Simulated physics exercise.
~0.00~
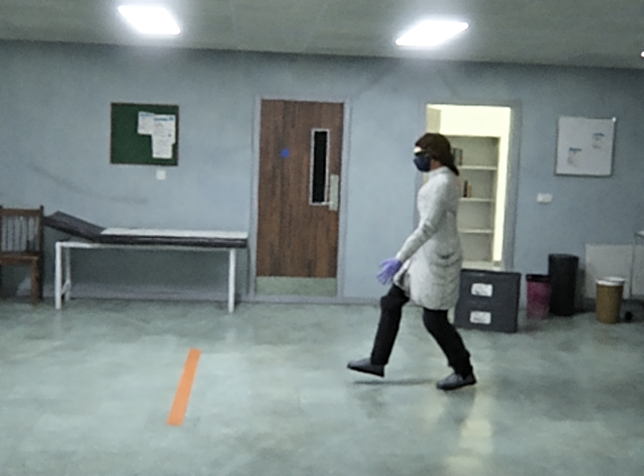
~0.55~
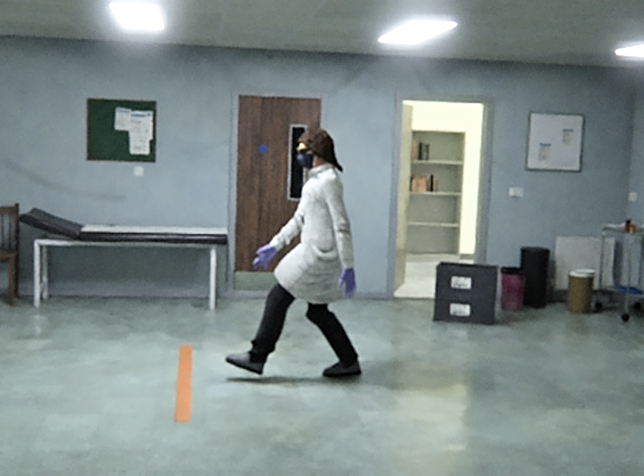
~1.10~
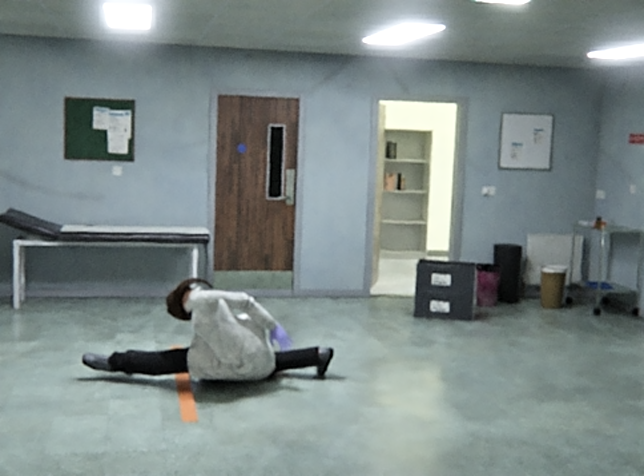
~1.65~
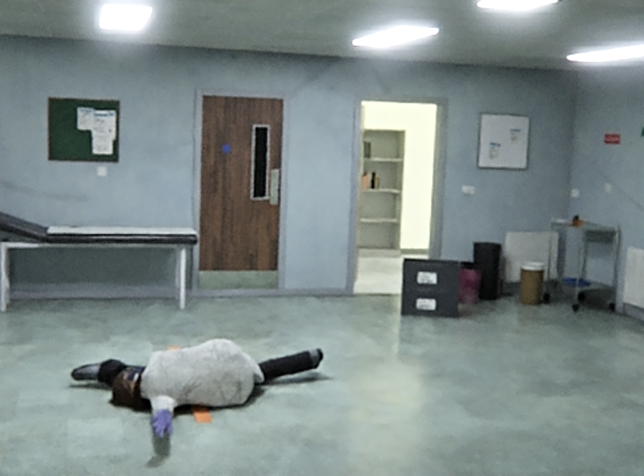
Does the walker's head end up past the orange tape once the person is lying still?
Yes, the walker's head comes to rest past the orange tape, on its left side.
A masked person walks left, sinks with legs spread, and collapses across the orange tape.
